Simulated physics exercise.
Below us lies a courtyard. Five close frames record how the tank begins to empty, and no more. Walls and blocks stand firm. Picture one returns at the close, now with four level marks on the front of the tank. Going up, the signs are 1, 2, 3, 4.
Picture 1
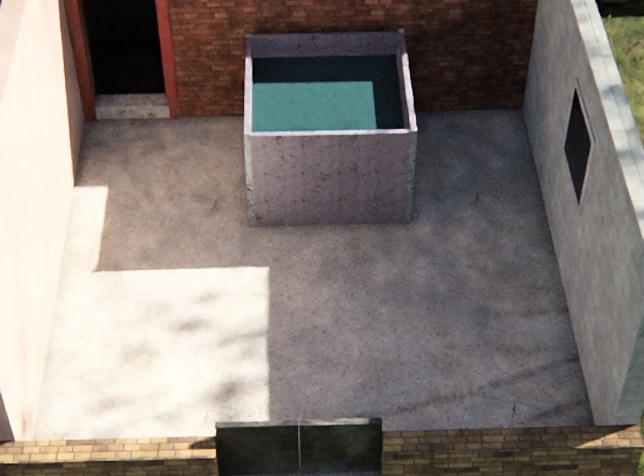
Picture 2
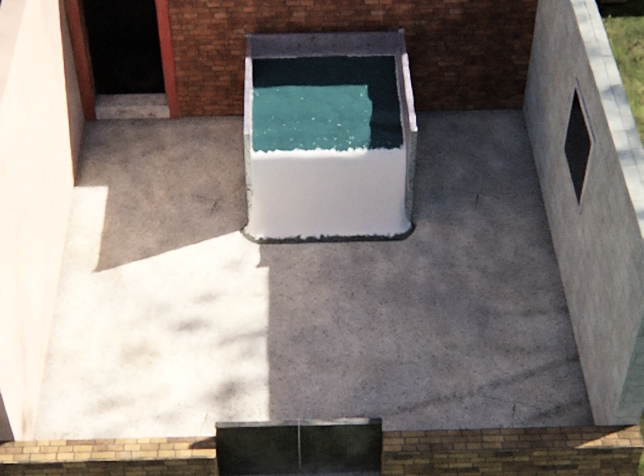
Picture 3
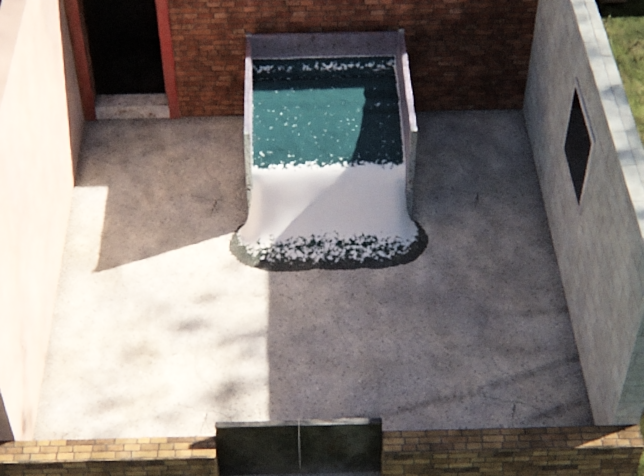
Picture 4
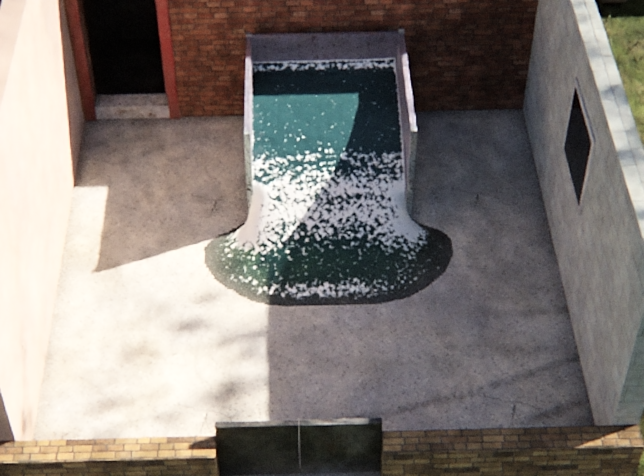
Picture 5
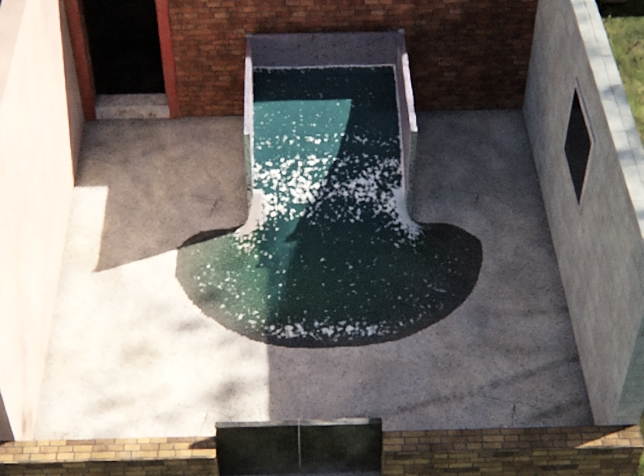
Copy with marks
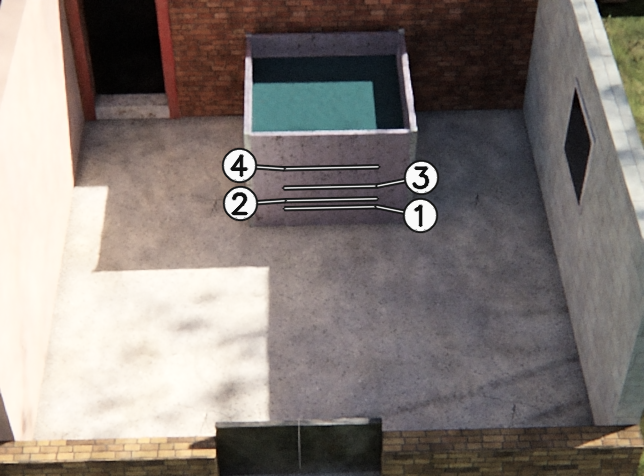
Green water pours from the open front of a tank and spreads across the courtyard floor.
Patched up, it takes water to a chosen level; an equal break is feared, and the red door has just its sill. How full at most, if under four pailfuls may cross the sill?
4 will do.
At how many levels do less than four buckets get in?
All of the four.
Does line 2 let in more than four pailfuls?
No.
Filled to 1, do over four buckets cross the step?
No, not at all.
In white, 1 at (330, 207); 2 at (330, 199); 3 at (330, 187); 4 at (330, 167); from the bottom up 1, 2, 3, 4.
For line 1, nothing gets over.
For line 2, nothing gets over.
For line 3, nothing gets over.
For line 4, a splash gets over, under a bucket.
